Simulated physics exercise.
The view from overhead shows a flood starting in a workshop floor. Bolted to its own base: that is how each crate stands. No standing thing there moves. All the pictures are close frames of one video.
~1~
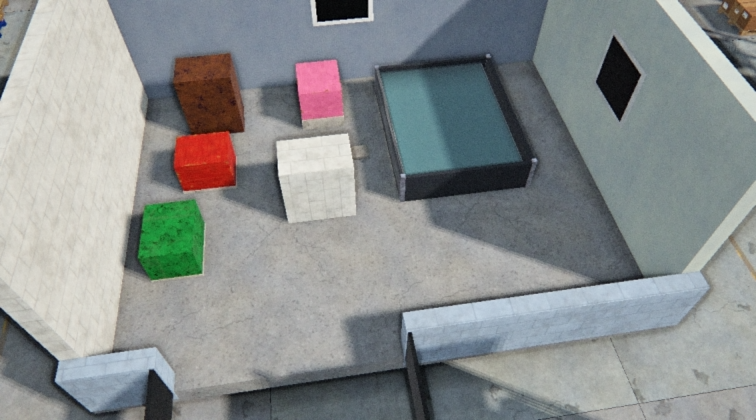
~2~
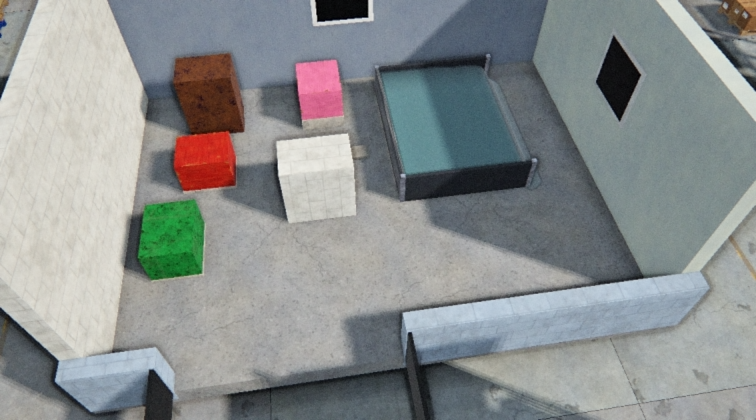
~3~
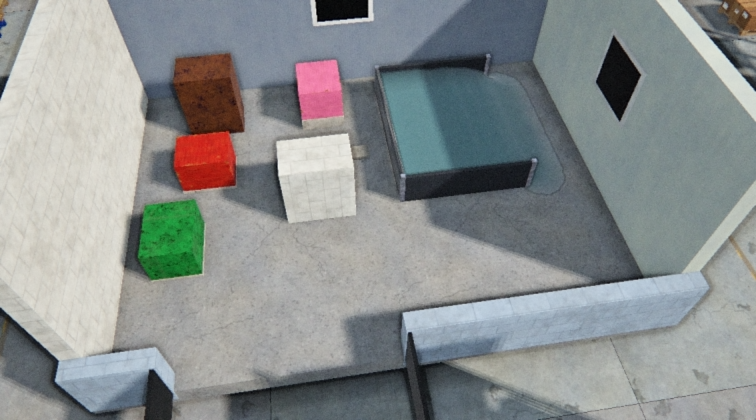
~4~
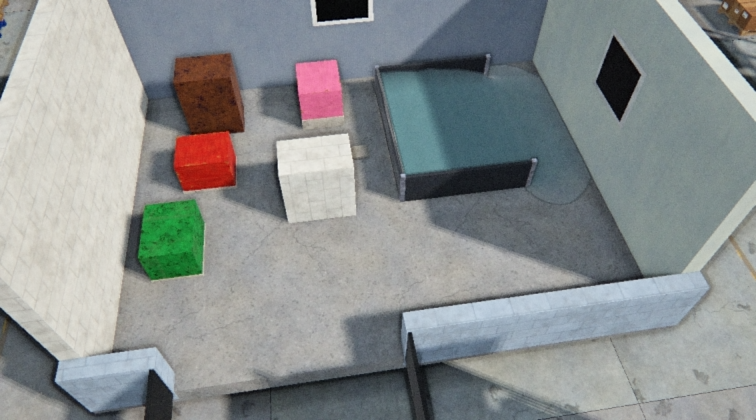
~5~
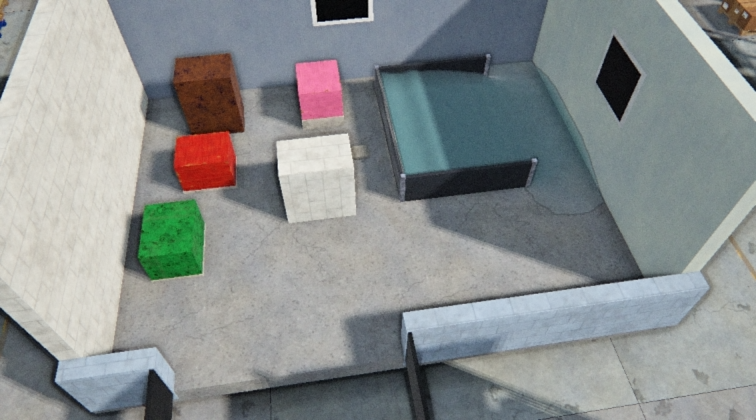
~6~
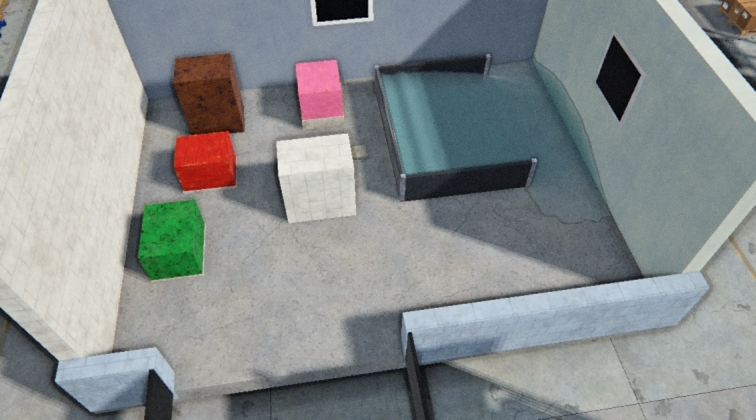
Water pours from the tank's open right side and spreads across the floor to the wall.
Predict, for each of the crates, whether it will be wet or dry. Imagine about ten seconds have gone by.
Outcome: I expect the green crate to be touched by the water, I expect the pink crate to stay untouched, I expect the red crate to be touched by the water.
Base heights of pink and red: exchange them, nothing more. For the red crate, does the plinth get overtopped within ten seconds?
Well, the red crate stays untouched then.
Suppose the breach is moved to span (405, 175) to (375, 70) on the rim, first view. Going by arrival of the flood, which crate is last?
That would be the green crate, reached last.
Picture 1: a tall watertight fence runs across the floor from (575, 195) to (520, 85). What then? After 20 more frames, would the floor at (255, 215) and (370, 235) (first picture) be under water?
As listed: Free of water, not flooded.
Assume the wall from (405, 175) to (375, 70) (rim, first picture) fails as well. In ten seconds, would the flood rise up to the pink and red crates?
In short: Pink crate gets drenched; red crate gets drenched.
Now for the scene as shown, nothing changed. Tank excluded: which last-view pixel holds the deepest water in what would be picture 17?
Check roughly (534, 65).
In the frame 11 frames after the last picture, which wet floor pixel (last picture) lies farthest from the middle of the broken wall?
(656, 302).
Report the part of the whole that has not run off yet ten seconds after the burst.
About 96 %.
A moment on, water covers 15 % of the floor; the green crate not reached, the pink crate not reached, the red crate not reached.
Next, water covers 25 % of the floor; the green crate not reached, the pink crate not reached, the red crate not reached.
Then, water covers 40 % of the floor; the green crate not reached, the pink crate water round its plinth, the red crate not reached.
Later, water covers 85 % of the floor; the green crate water round its plinth, the pink crate water round its plinth, the red crate water round its plinth.
In the end, water covers 100 % of the floor; the green crate was topped, the pink crate stayed above the water, the red crate was topped.
